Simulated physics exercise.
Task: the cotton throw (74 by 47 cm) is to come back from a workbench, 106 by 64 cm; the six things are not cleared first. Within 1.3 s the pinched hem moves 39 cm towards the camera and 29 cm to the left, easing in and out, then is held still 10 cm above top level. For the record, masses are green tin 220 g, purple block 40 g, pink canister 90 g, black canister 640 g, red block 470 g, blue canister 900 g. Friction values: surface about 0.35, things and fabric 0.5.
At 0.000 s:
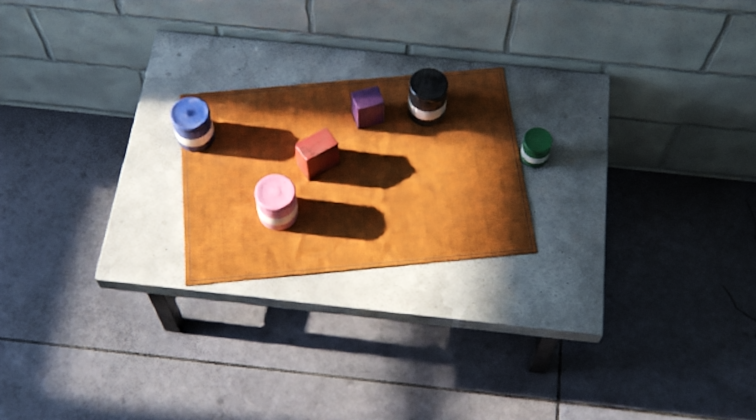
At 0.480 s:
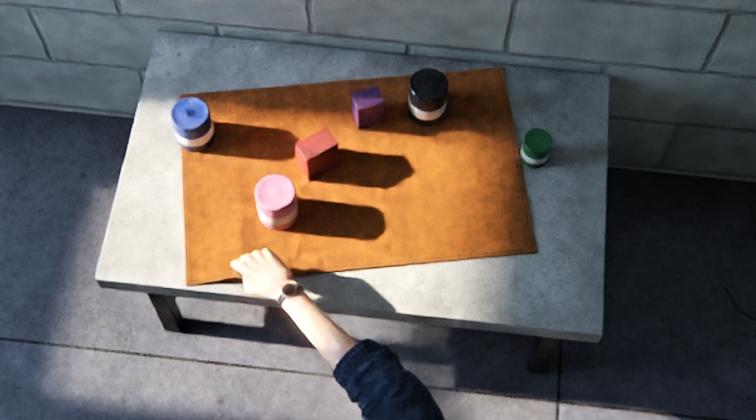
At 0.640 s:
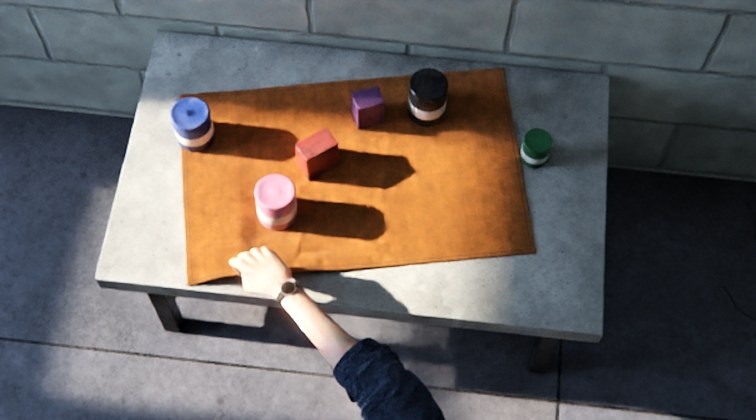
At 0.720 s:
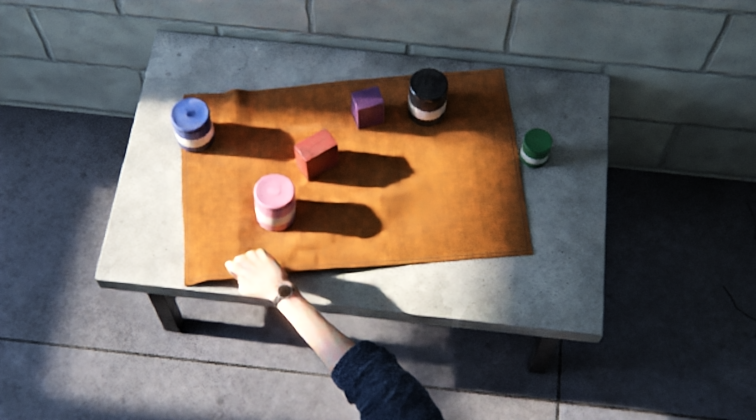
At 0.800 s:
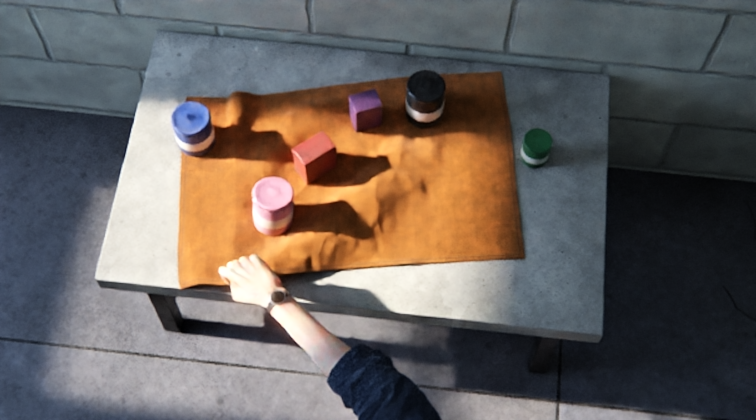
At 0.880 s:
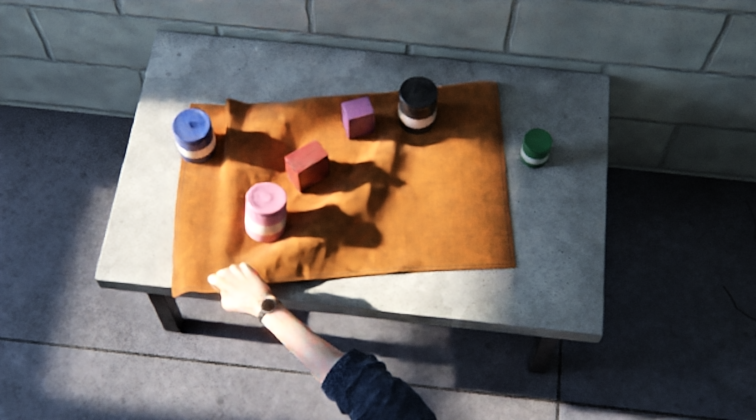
A hand reached in and pinched the near edge of the orange-brown cloth on the table, then pulled it slightly toward the viewer and left, wrinkling it and shifting the canisters and blocks on top.
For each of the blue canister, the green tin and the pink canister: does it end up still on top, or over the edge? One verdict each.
Blue canister: Over the edge; green tin: Still on top; pink canister: Over the edge.
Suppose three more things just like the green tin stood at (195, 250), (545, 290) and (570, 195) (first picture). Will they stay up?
So it goes: The first one ends up off, the next is still up there, the last is still up there.
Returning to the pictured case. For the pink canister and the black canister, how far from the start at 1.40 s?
Pink canister: 30 cm; black canister: 35 cm.
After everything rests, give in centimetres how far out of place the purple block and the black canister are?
The purple block finishes over the edge, and the black canister finishes off the top.
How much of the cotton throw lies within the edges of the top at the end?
Roughly 0%.
After 1.1 s, 85 % of the cotton throw is still over the top; pink canister 16 cm off its start, blue canister 13 cm off its start, black canister 18 cm off its start.
After 1.4 s, 60 % of the cotton throw is still over the top; pink canister 29 cm off its start, blue canister 25 cm off its start, red block 34 cm off its start.
After 1.7 s, 30 % of the cotton throw is still over the top; pink canister 42 cm off its start at (132, 349), blue canister 39 cm off its start at (105, 268), red block 50 cm off its start at (173, 336).
After 1.9 s, 0 % of the cotton throw is still over the top; blue canister over the edge, pink canister over the edge, purple block over the edge.
After 3.5 s, 0 % of the cotton throw is still over the top; pink canister over the edge, blue canister over the edge, green tin 0 cm off its start at (538, 140), purple block over the edge.
